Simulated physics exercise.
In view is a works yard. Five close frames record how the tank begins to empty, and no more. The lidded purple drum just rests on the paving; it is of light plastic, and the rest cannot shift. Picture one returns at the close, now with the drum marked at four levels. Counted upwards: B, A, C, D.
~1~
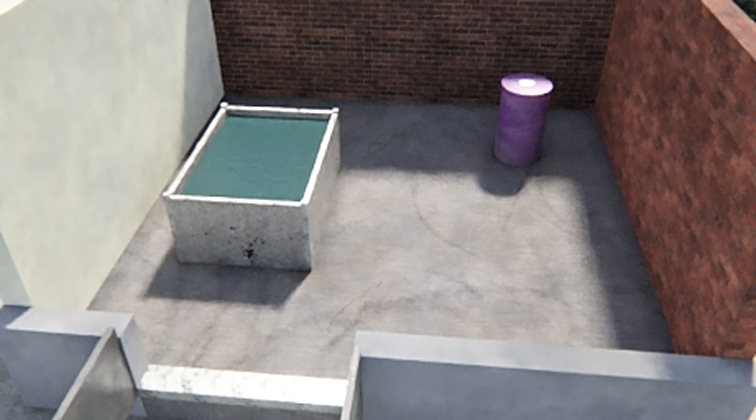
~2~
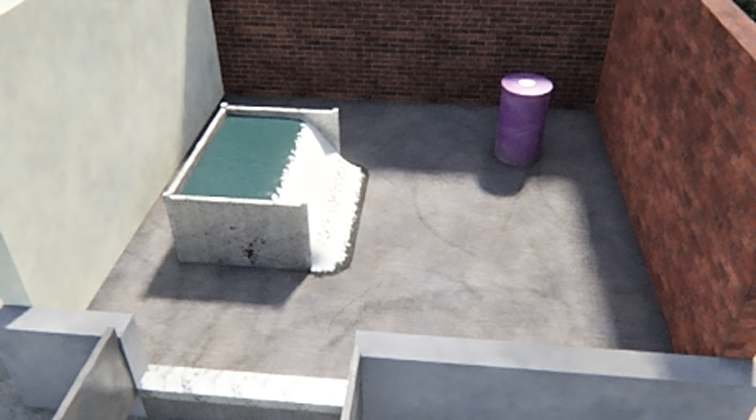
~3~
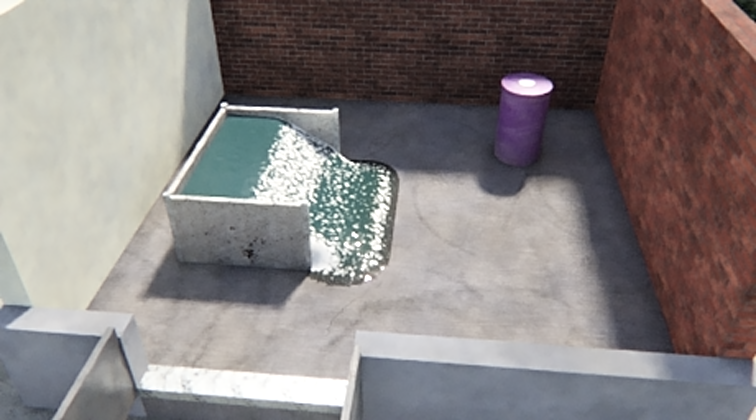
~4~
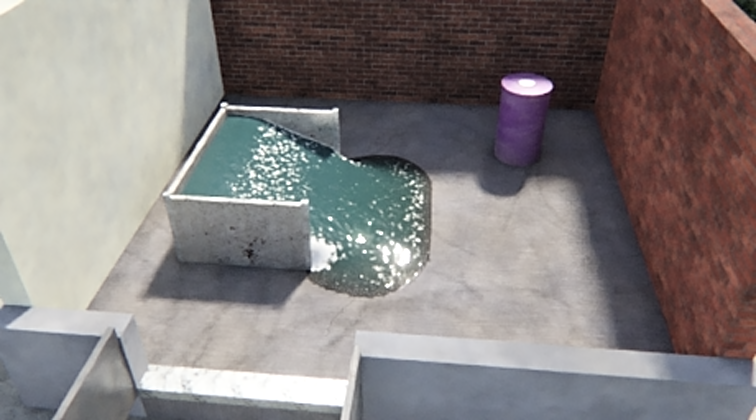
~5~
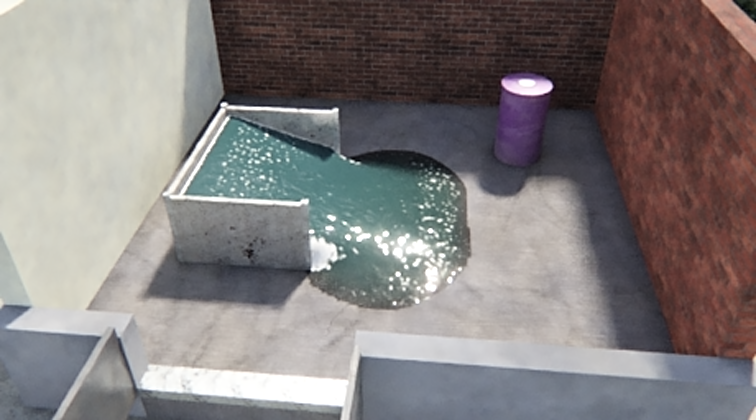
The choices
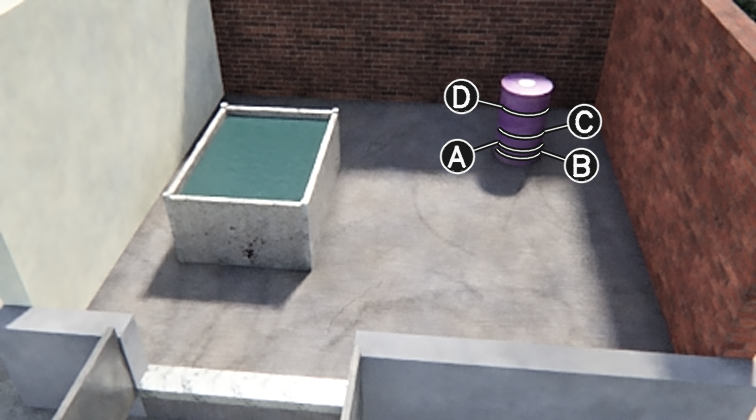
In a walled works yard, a full concrete tank's right side opened and green water poured out, foaming white at first, then spreading across the ground in a widening pool toward a purple drum.
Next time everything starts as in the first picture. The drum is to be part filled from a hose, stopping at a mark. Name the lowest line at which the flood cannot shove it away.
A will do.
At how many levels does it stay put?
Three.
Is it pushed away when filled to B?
Yes, that goes wrong.
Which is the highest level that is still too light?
That would be B.
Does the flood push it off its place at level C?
No.
On the marked copy, A at (521, 151); B at (520, 158); C at (523, 137); D at (526, 115); from the bottom up B, A, C, D.
With A, it does not move.
With B, it is pushed about half its own width away.
With C, it does not move.
With D, it does not move.
